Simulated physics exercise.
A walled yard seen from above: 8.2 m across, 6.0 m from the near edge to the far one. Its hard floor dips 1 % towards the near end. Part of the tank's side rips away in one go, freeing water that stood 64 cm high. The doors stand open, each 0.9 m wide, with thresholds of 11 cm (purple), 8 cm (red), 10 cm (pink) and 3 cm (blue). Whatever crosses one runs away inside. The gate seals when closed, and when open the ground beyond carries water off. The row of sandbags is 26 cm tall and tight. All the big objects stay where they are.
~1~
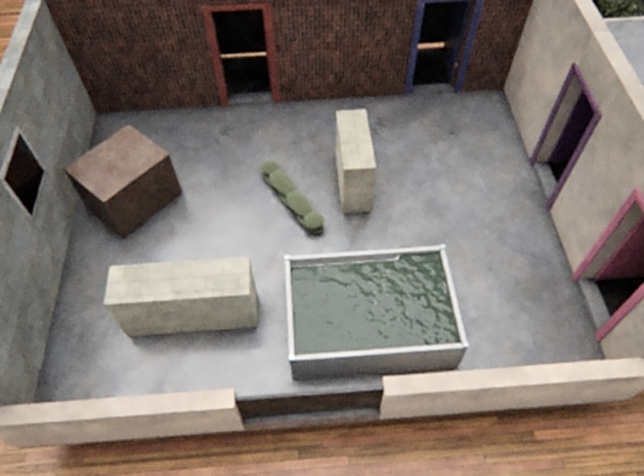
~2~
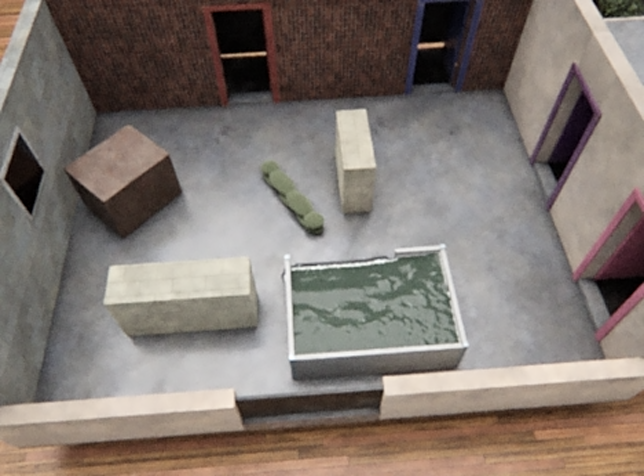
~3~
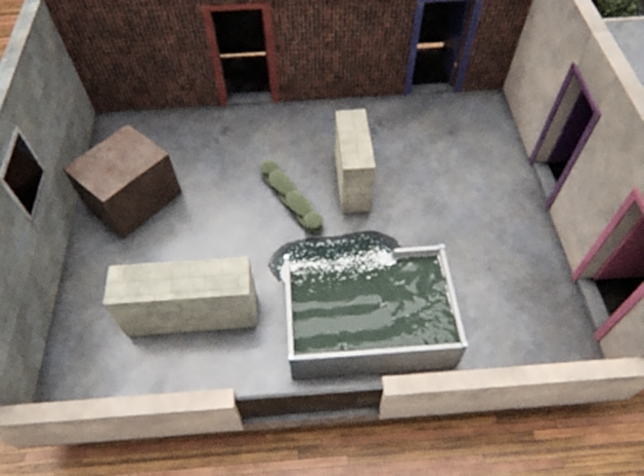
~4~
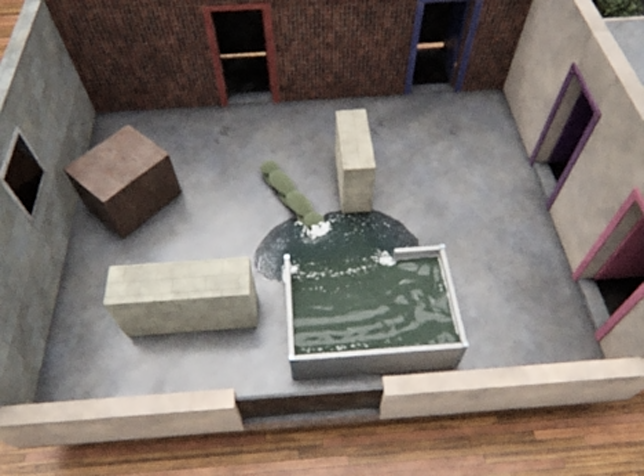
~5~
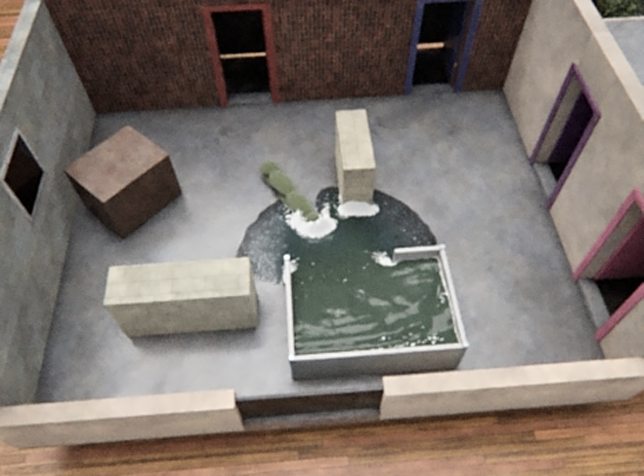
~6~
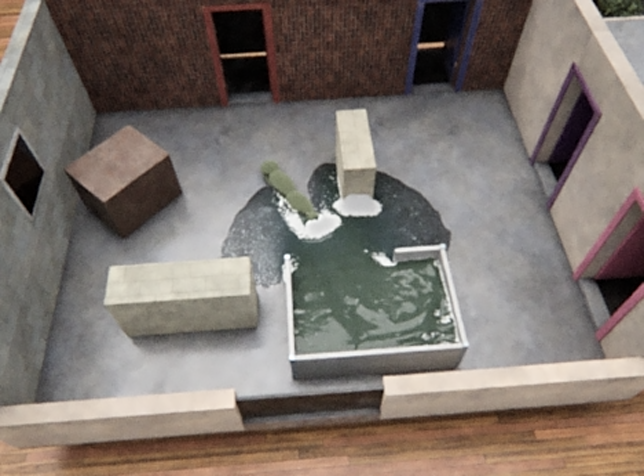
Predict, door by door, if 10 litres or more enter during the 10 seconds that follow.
Door by door: At the purple door it keeps below the limit; at the red door it exceeds the limit; at the pink door it does not reach the limit; at the blue door it passes the limit.
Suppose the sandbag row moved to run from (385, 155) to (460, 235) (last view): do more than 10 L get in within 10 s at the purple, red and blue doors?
Against that limit: Purple under, red above, blue under.
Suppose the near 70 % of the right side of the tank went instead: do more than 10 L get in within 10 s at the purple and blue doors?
Against that limit: Purple under, blue above.
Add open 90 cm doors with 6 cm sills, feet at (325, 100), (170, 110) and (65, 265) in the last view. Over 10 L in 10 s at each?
In that order: Over, above, under.
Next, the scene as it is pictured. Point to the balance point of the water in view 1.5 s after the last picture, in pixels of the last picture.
At about (332, 234).
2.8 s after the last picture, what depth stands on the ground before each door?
In cm: Purple 10, red 10, pink 5, blue 5.
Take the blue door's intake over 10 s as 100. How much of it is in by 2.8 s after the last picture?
About 20 per cent.
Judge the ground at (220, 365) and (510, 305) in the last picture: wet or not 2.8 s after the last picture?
In turn: Still dry, flooded.
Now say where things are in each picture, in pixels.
The first frame shows still water, 64 cm deep, in the tank at (371, 302).
In the second frame, the front is at a hidden place, 0.9 m from the gap on the tank's far side; 0.4 m2 of floor is under water; 64 cm left at the back of the tank.
In the third frame, the front is at (275, 263), 1.1 m from the gap on the tank's far side; 1.4 m2 of floor is under water; 64 cm left at the back of the tank.
In the fourth frame, water pours out on the tank's far side and has run 1.4 m, to (369, 212); typically 10 cm deep outside, 58 cm at the tank's back.
In the fifth frame, the front is at (281, 204), 1.8 m from the gap on the tank's far side; 3.6 m2 of floor is under water; 54 cm left at the back of the tank.
In the sixth frame, the front is at (323, 169), 2.3 m from the gap on the tank's far side; 4.7 m2 of floor is under water; 55 cm left at the back of the tank.
Then, 0.7 s after the last picture water covers 25 % of the floor and is deepest (42 cm) near (349, 219); purple door not reached, red door not reached, pink door not reached, blue door not reached.
Then, 1.5 s after the last picture water covers 50 % of the floor and is deepest (29 cm) near (349, 219); purple door 3 cm at the sill, 0 L in, red door 16 cm at the sill, 3 L in, pink door not reached, blue door 4 cm at the sill, 0 L in.
Then, 2.8 s after the last picture water covers 65 % of the floor and is deepest (22 cm) near (95, 123); purple door 10 cm at the sill, 3 L in, red door 10 cm at the sill, 22 L in, pink door 5 cm at the sill, 0 L in, blue door 5 cm at the sill, 8 L in.
Then, 5.3 s after the last picture water covers 85 % of the floor and is deepest (20 cm) near (90, 195); purple door 9 cm at the sill, 3 L in, red door 4 cm at the sill, 25 L in, pink door 4 cm at the sill, 0 L in, blue door 6 cm at the sill, 26 L in.
Then, 9.3 s after the last picture water covers 95 % of the floor and is deepest (11 cm) near (384, 395); purple door 4 cm at the sill, 4 L in, red door 5 cm at the sill, 25 L in, pink door 5 cm at the sill, 0 L in, blue door 3 cm at the sill, 38 L in.
